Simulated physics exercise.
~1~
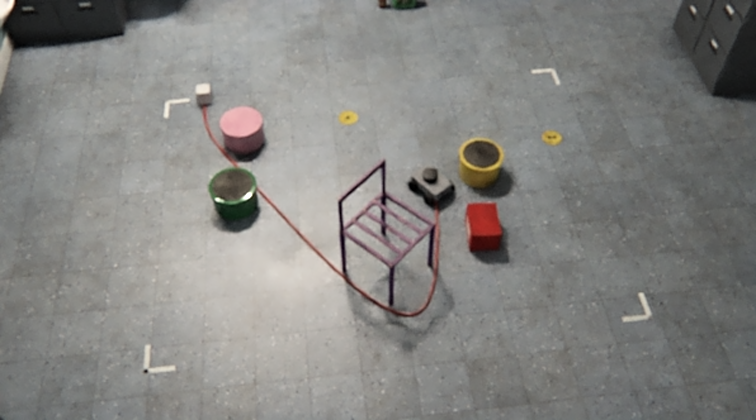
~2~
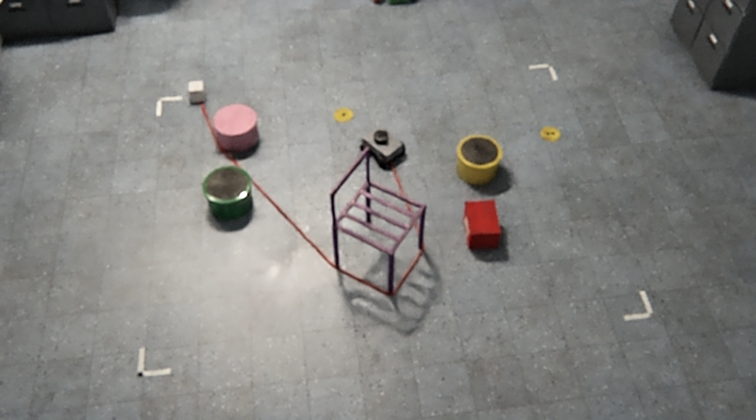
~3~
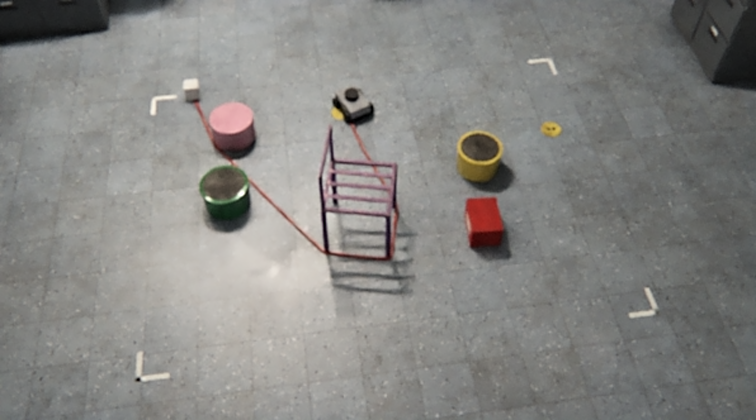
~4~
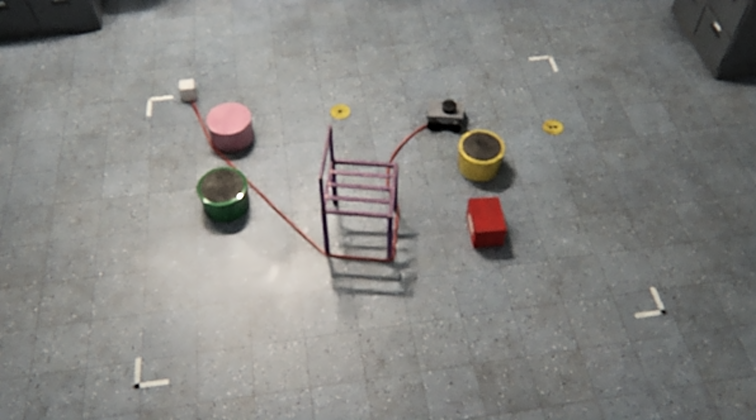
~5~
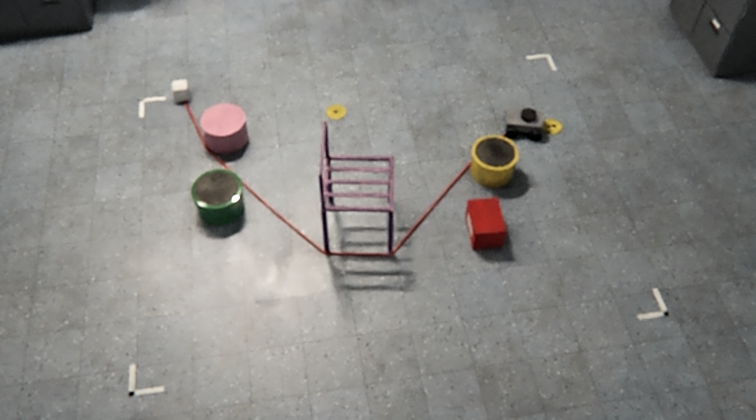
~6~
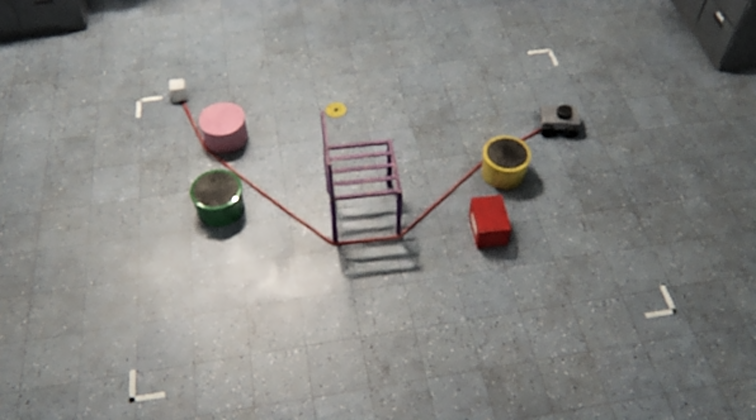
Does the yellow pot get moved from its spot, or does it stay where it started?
The yellow pot gets moved. It shifts a little to the right as the cart pulls the red cord past it.
